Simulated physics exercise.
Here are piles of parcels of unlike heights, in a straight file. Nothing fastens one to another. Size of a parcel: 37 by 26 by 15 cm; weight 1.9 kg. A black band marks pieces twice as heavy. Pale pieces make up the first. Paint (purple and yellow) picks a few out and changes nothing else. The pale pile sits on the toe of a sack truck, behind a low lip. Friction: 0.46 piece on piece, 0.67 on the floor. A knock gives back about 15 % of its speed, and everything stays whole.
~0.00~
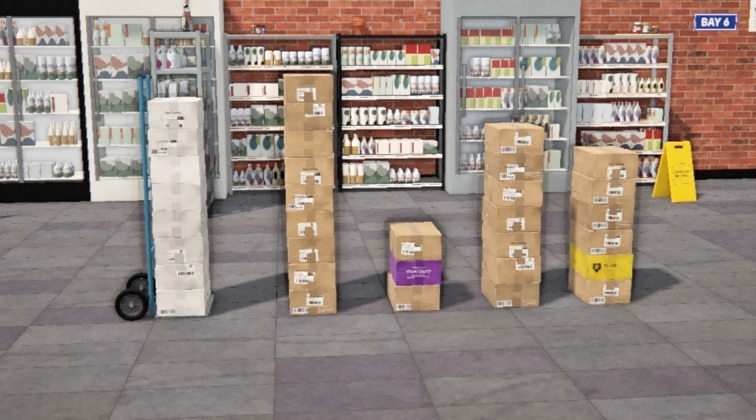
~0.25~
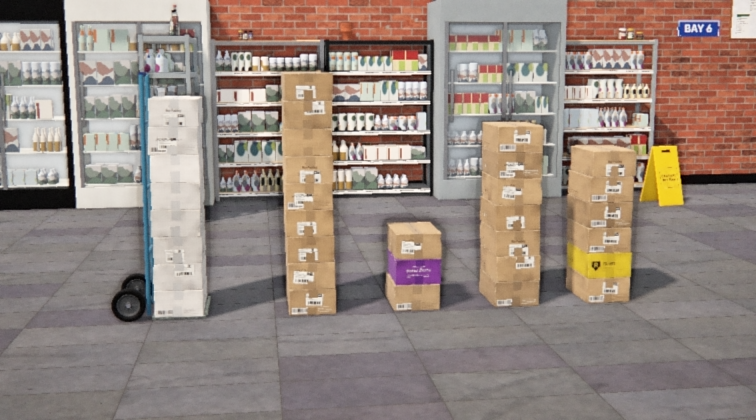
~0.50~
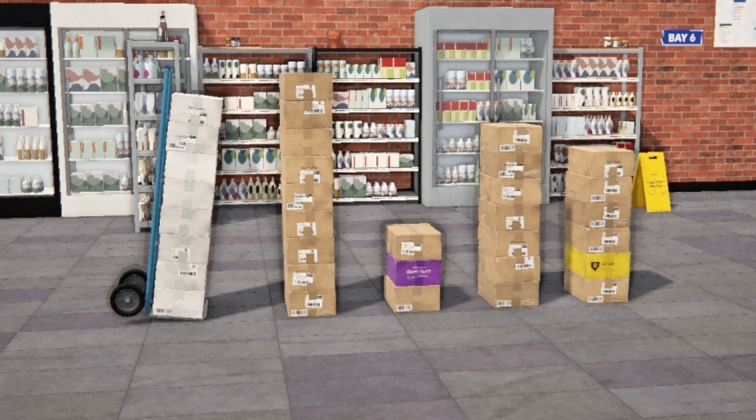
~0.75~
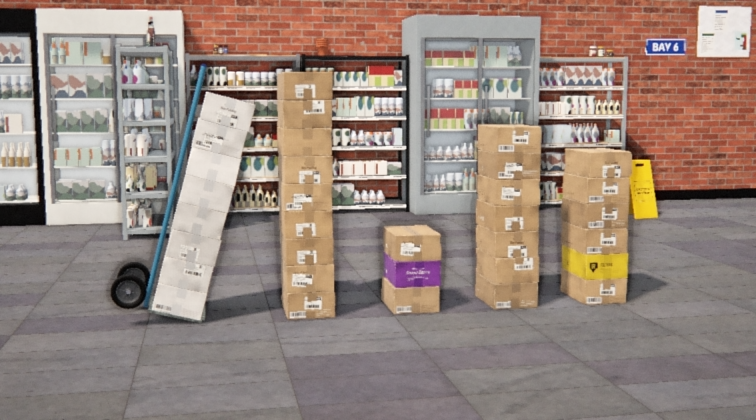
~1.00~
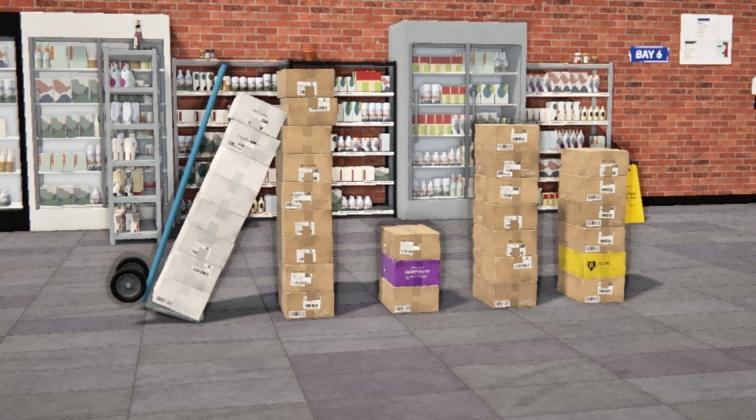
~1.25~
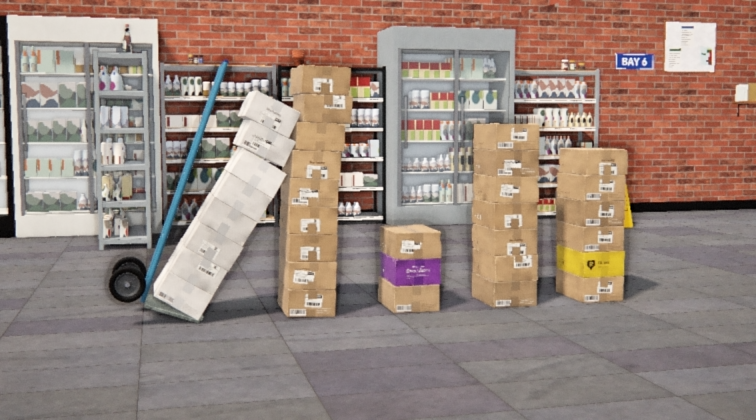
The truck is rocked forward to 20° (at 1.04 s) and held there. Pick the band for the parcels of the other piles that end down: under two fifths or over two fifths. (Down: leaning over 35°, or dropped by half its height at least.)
The part is more than two fifths.
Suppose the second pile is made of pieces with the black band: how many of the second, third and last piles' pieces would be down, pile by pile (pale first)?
In that case second 0, third 0, last 0.
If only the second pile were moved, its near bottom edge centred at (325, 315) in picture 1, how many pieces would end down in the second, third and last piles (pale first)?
In that case second 6, third 1, last 5.
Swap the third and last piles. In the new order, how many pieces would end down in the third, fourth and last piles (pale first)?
In that case third 6, fourth 7, last 2.
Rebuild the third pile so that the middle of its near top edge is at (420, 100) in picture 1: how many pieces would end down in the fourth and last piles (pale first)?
In that case fourth 6, last 6.
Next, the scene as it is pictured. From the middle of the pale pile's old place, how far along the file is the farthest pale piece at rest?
Roughly 120 cm along.
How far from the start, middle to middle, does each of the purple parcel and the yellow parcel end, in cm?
About: Purple 25, yellow 30.
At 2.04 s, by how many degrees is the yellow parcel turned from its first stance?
About 0°.
After 2.04 s, 8 of the pale pile down; 4 of the 25 other parcels down.
After 3.04 s, 8 of the pale pile down; 15 of the 25 other parcels down; purple parcel 56° from how it stood, 7 cm lower; yellow parcel 23° from how it stood.
In the end (4.3 s), 8 of the pale pile down; 24 of the 25 other parcels down; yellow parcel 55° from how it stood, 7 cm lower; purple parcel 55° from how it stood, 7 cm lower. That is 96 per cent. From the last view, middles, yellow parcel near (635, 270), purple parcel near (447, 278).
